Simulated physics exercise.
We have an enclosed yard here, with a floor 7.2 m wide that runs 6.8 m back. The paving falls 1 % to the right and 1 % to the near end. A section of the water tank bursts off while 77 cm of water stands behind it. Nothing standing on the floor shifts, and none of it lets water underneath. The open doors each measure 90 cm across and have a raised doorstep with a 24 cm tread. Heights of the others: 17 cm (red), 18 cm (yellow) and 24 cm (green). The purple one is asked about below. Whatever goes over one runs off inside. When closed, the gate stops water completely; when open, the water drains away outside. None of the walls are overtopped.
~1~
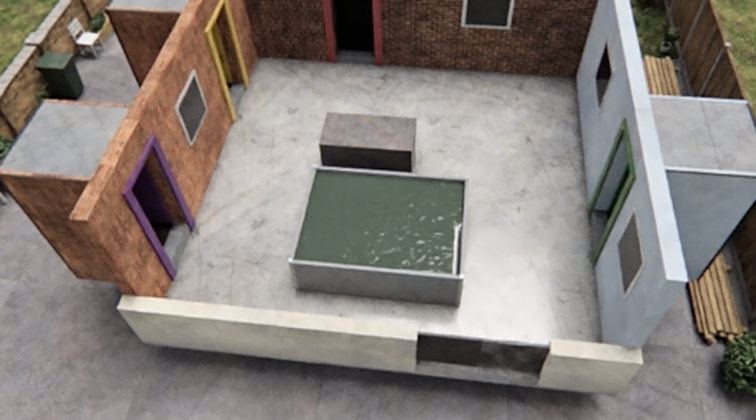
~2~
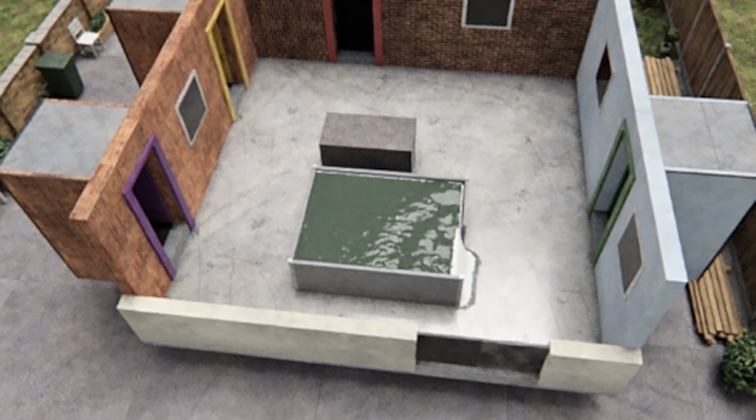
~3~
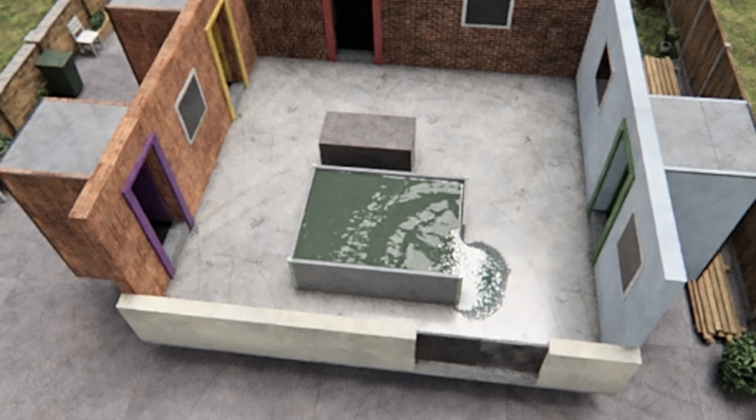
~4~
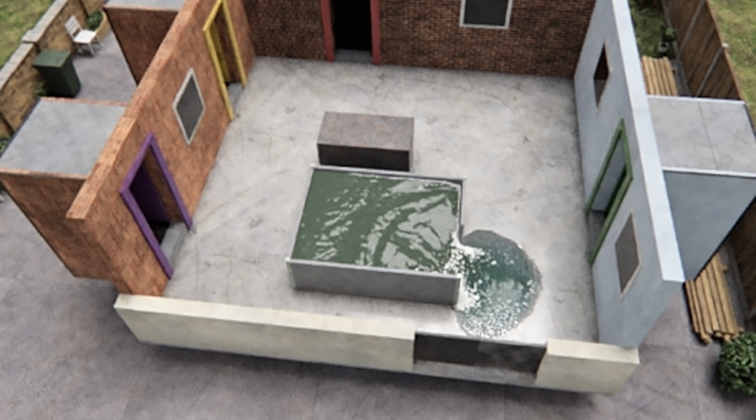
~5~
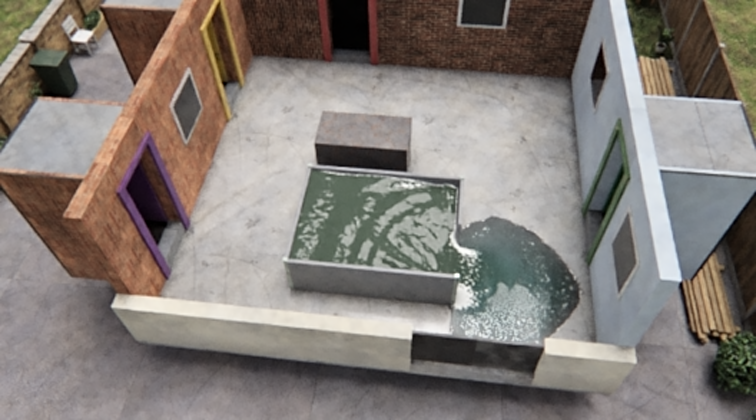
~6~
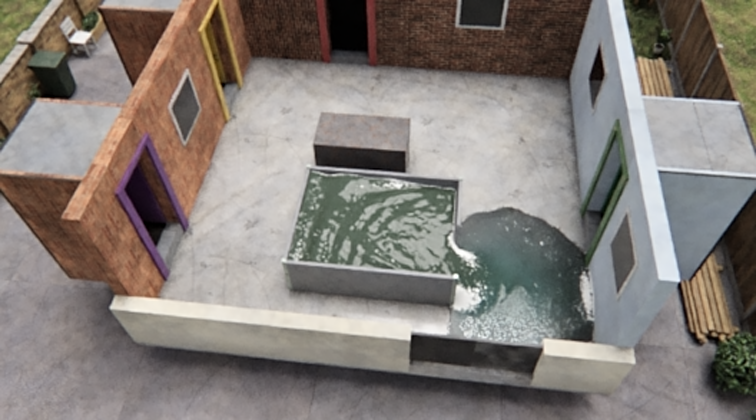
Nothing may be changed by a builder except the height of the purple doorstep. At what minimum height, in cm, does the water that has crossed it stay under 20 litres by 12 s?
From about 5.5 cm.
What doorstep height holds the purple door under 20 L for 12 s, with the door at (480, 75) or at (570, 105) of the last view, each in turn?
You'd want roughly 13.0 cm there first, then roughly 15 cm.
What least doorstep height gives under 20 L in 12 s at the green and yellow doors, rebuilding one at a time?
You'd want about 25 centimetres at green and about 7.5 centimetres at yellow.
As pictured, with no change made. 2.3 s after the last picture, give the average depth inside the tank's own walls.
It averages close to 40 centimetres.
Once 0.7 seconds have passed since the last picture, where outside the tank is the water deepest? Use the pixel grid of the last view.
Near pixel (588, 370).
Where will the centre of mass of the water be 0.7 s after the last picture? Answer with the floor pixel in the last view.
Around (416, 260).
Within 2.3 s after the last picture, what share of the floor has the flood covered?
About 30 per cent.
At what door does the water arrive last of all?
Last comes the yellow one.
Then, 0.7 s after the last picture water covers 15 % of the floor, deepest (59 cm) near (588, 370); it has not reached the purple door.
Then, 2.3 s after the last picture water covers 30 % of the floor, deepest (38 cm) near (587, 359); it has not reached the purple door.
Then, 11.3 s after the last picture water covers 95 % of the floor, deepest (16 cm) near (293, 234); 11 cm at the purple door, 0 litres in over its 26 cm doorstep.
At the purple door as built, the water peaked near 11 cm, 11.1 s after the last picture.
Run again over the same 12 s with other heights there, 27 litres in over 5 cm, 16 litres over 6 cm. The limit of 20 litres is kept from about 5.5 cm up.
